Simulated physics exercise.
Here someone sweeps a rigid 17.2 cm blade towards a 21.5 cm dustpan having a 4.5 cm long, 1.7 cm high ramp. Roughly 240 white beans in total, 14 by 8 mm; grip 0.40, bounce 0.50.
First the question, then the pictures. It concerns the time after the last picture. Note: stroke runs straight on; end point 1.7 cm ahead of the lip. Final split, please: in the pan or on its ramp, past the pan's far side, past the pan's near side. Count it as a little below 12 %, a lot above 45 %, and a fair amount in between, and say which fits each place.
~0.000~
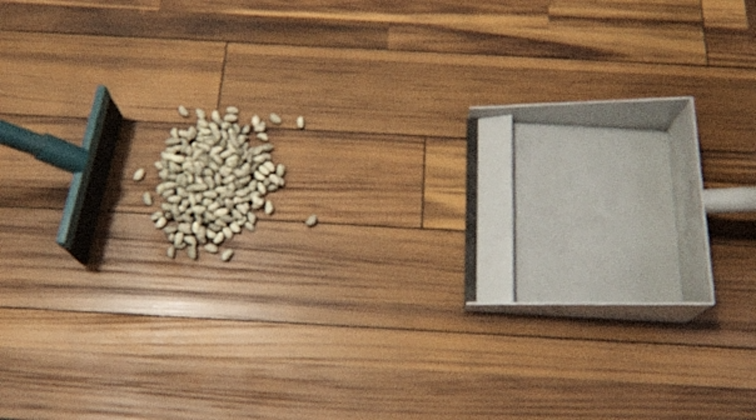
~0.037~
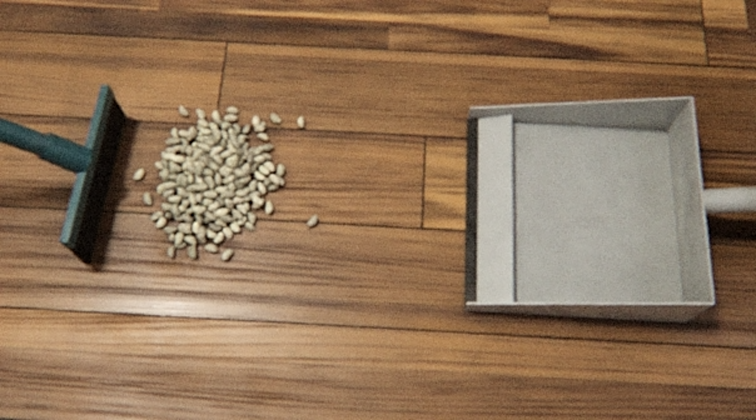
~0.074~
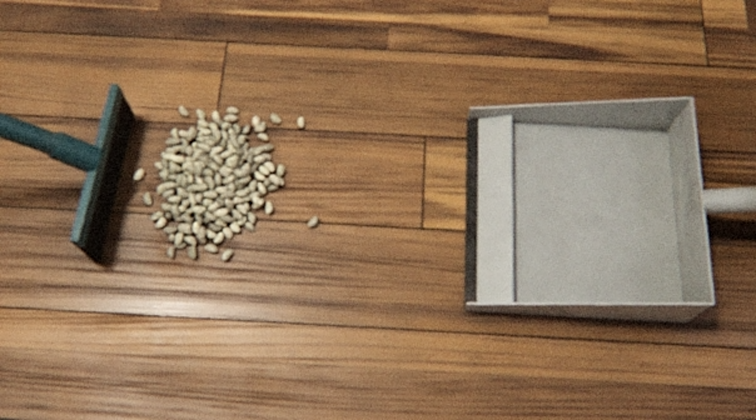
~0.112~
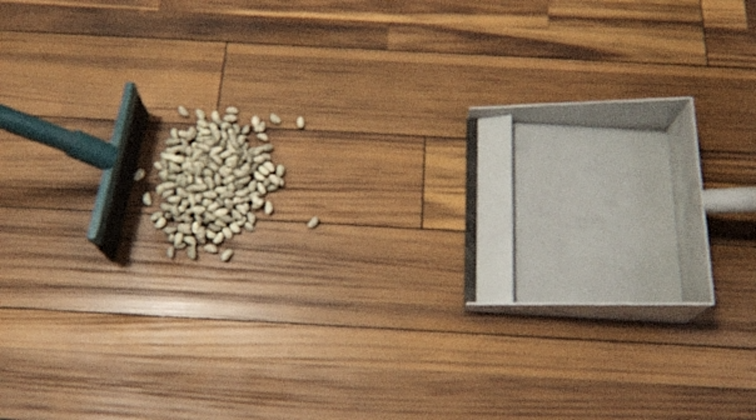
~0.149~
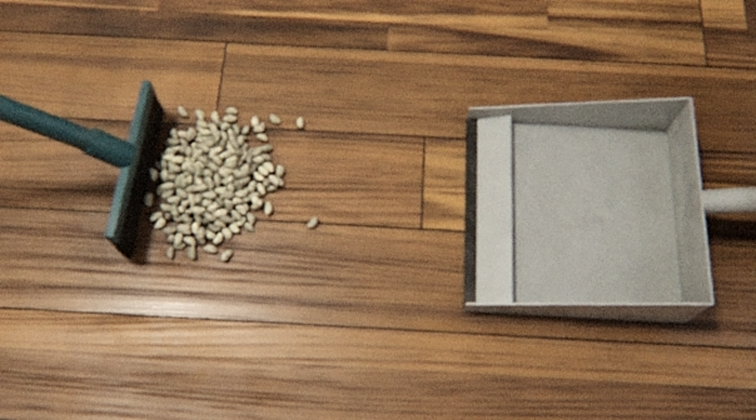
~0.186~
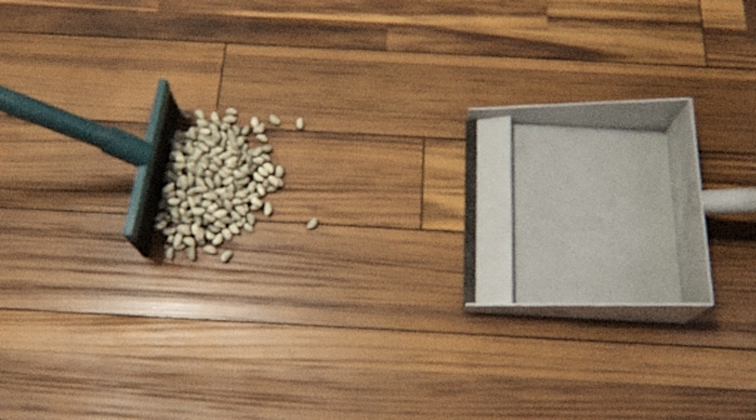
Pan: A fair amount, far side: A fair amount, near side: A little.
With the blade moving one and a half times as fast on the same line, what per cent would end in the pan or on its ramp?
Roughly 30 in a hundred.
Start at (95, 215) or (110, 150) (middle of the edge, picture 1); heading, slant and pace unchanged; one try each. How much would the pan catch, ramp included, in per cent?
35 and 15 per cent, roughly.
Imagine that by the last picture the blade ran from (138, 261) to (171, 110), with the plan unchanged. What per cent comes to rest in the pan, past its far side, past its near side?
That ends as pan 30, far 5, and near 10.
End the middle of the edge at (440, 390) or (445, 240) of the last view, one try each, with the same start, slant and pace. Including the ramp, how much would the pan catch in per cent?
About 0 and 35 per cent.
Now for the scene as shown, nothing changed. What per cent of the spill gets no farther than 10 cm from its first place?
Around 10 percent.
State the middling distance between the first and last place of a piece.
28 cm or so.
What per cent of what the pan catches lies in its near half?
Close to 10 %.
Then, at 0.51 s, middle of the blade 18 cm from the lip; 0 % over the lip, far side 10 %, near side 0 %.
After 0.72 s, middle of the blade 8 cm from the lip; 0 % over the lip, far side 15 %, near side 0 %.
After 1.05 s, middle of the blade 2 cm from the lip; 25 % over the lip, far side 25 %, near side 0 %.
In the end, at 2.3 s, pan 25 %, far side 25 %, near side 0 %, in front of the lip or behind the blade 50 %.
